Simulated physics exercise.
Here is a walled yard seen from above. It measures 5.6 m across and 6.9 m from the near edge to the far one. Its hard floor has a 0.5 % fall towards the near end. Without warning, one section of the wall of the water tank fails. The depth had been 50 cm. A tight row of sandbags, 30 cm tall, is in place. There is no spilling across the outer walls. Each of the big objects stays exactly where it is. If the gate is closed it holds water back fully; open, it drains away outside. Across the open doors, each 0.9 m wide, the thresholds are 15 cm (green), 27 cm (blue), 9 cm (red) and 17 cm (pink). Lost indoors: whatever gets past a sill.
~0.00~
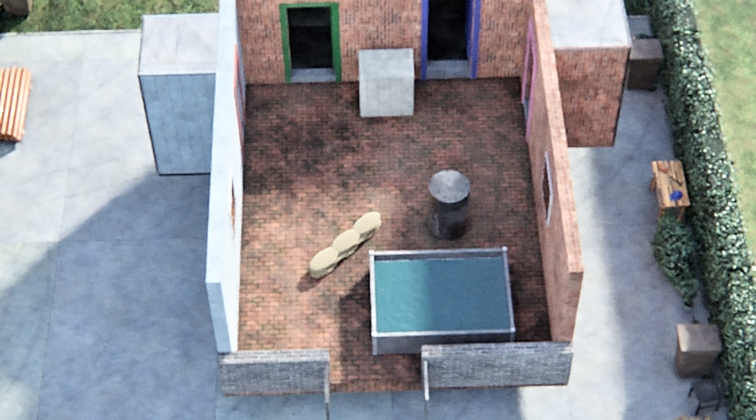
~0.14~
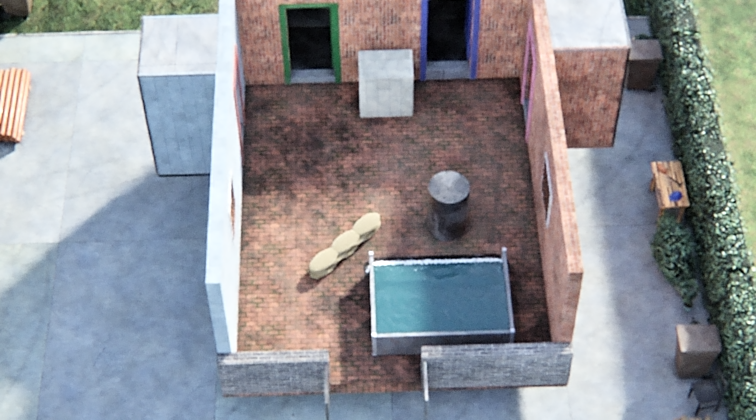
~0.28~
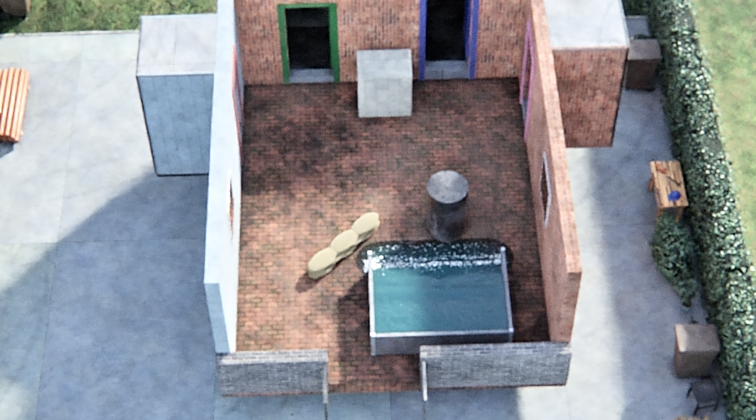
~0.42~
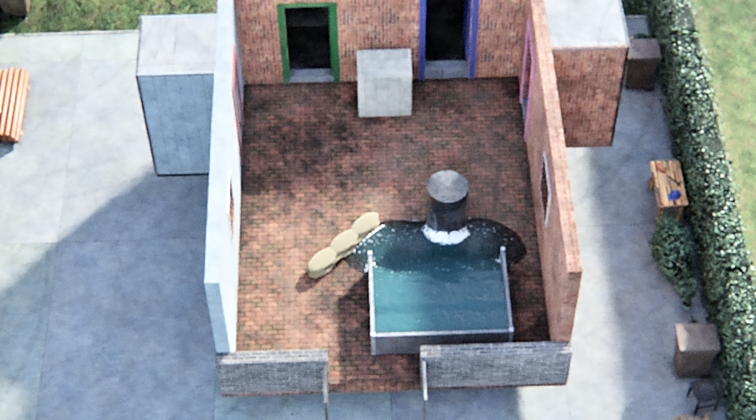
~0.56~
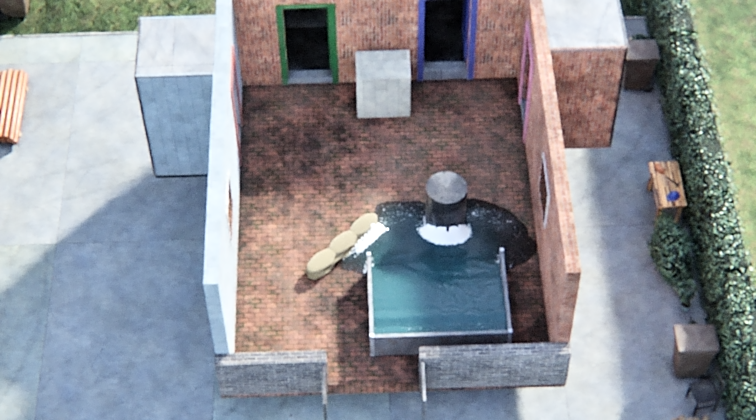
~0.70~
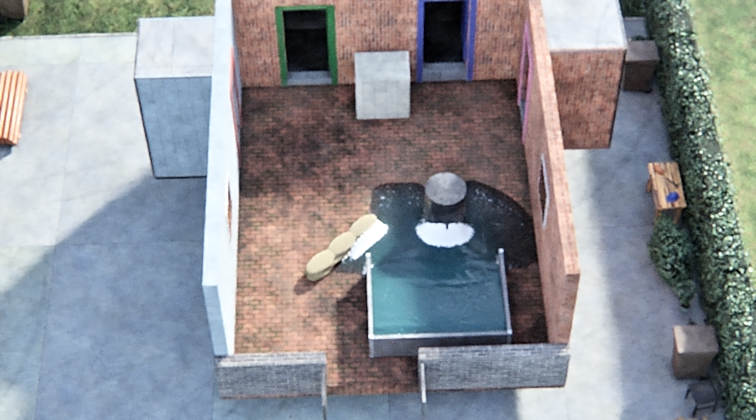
Water pouring from the far side of a rectangular tank in a brick-walled yard, spreading around a metal drum and reaching pale rounded objects.
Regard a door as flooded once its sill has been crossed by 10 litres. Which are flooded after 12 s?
As I see it, green door: Limit unbroken; blue door: Limit unbroken; red door: Limit unbroken; pink door: Limit unbroken.
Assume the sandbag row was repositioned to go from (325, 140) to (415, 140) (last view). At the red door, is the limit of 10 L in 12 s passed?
Then, at red, the limit is surpassed.
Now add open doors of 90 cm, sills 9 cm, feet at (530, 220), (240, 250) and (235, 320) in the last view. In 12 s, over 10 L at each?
The first one exceeds it, the second one doesn't reach it, and the third one doesn't reach it.
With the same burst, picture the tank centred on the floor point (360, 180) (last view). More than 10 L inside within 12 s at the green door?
So the green door tops the limit.
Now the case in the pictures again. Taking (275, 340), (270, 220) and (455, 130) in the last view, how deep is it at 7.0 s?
First 2 cm, then 3 cm, then 7 cm.
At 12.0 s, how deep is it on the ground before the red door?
Depth: ~ 5.0 cm.
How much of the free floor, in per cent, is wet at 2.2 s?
Wet share: Near 55 percent.
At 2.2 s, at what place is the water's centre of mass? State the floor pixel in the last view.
The water's centre is around (436, 233).
After 1.4 s water covers 30 % of the floor and is deepest (34 cm) near (372, 241); green door not reached, blue door not reached, red door not reached, pink door not reached.
After 2.2 s water covers 55 % of the floor and is deepest (26 cm) near (372, 241); green door not reached, blue door 8 cm at the sill, 0 L in, red door not reached, pink door 7 cm at the sill, 0 L in.
After 3.5 s water covers 70 % of the floor and is deepest (26 cm) near (509, 93); green door 7 cm at the sill, 0 L in, blue door 19 cm at the sill, 0 L in, red door 2 cm at the sill, 0 L in, pink door 5 cm at the sill, 0 L in.
After 7.0 s water covers 90 % of the floor and is deepest (12 cm) near (515, 221); green door 3 cm at the sill, 0 L in, blue door 7 cm at the sill, 0 L in, red door 6 cm at the sill, 1 L in, pink door 9 cm at the sill, 2 L in.
After 12.0 s water covers 95 % of the floor and is deepest (10 cm) near (356, 347); green door 5 cm at the sill, 0 L in, blue door 4 cm at the sill, 0 L in, red door 5 cm at the sill, 1 L in, pink door 3 cm at the sill, 2 L in.
